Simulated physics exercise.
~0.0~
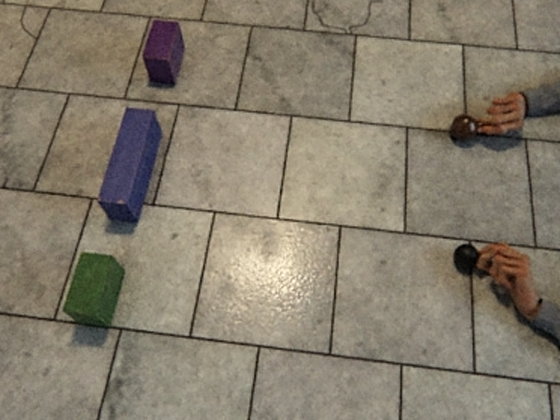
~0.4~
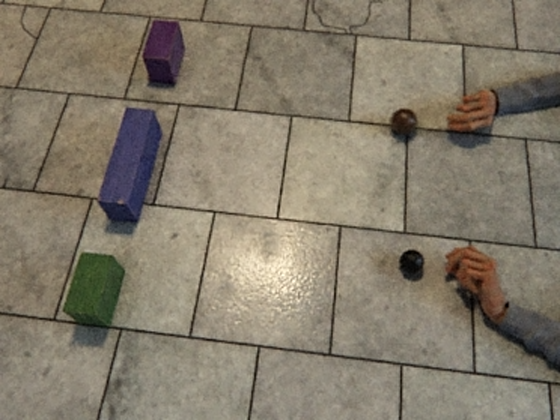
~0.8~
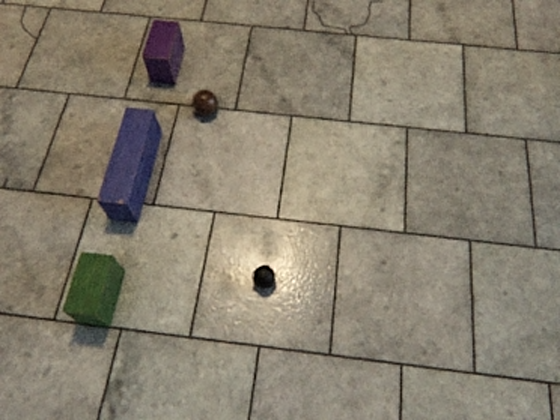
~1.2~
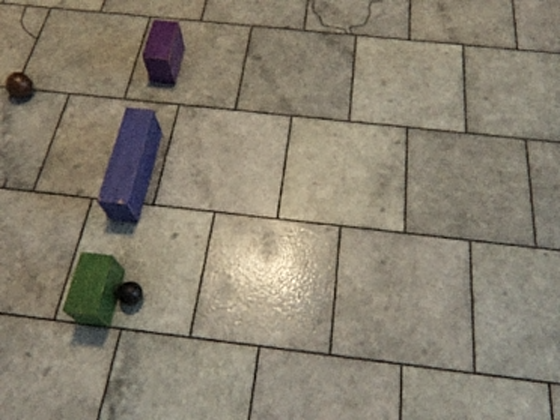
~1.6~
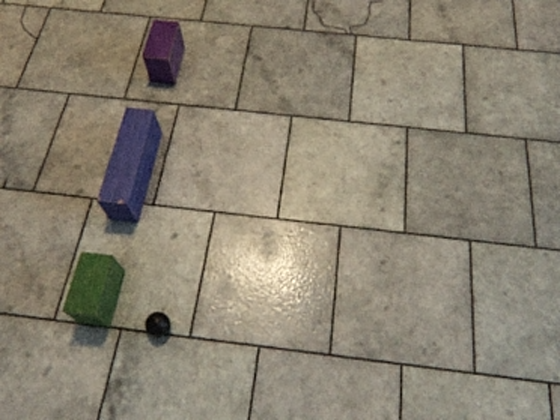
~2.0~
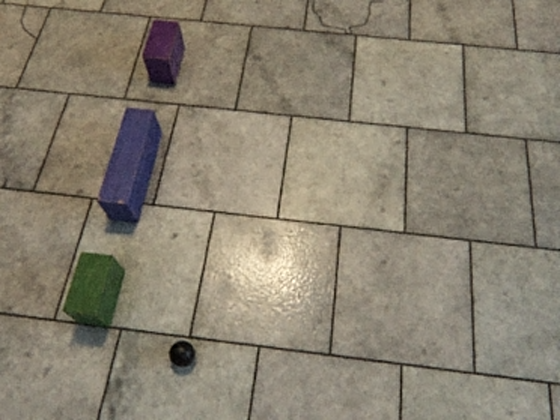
Two hands at the right release a brown ball-like object and a black ball, sending them rolling left across a grey tiled floor seen from above at an angle. Three upright blocks stand in a line on the left, purple at the top, a tall blue one in the middle and green at the bottom. The hands draw back as both objects roll on. The brown one passes between the purple and blue blocks and leaves view at the left. The black ball hits the green block, bounces off and rolls down to the right, while all the blocks stay in place.
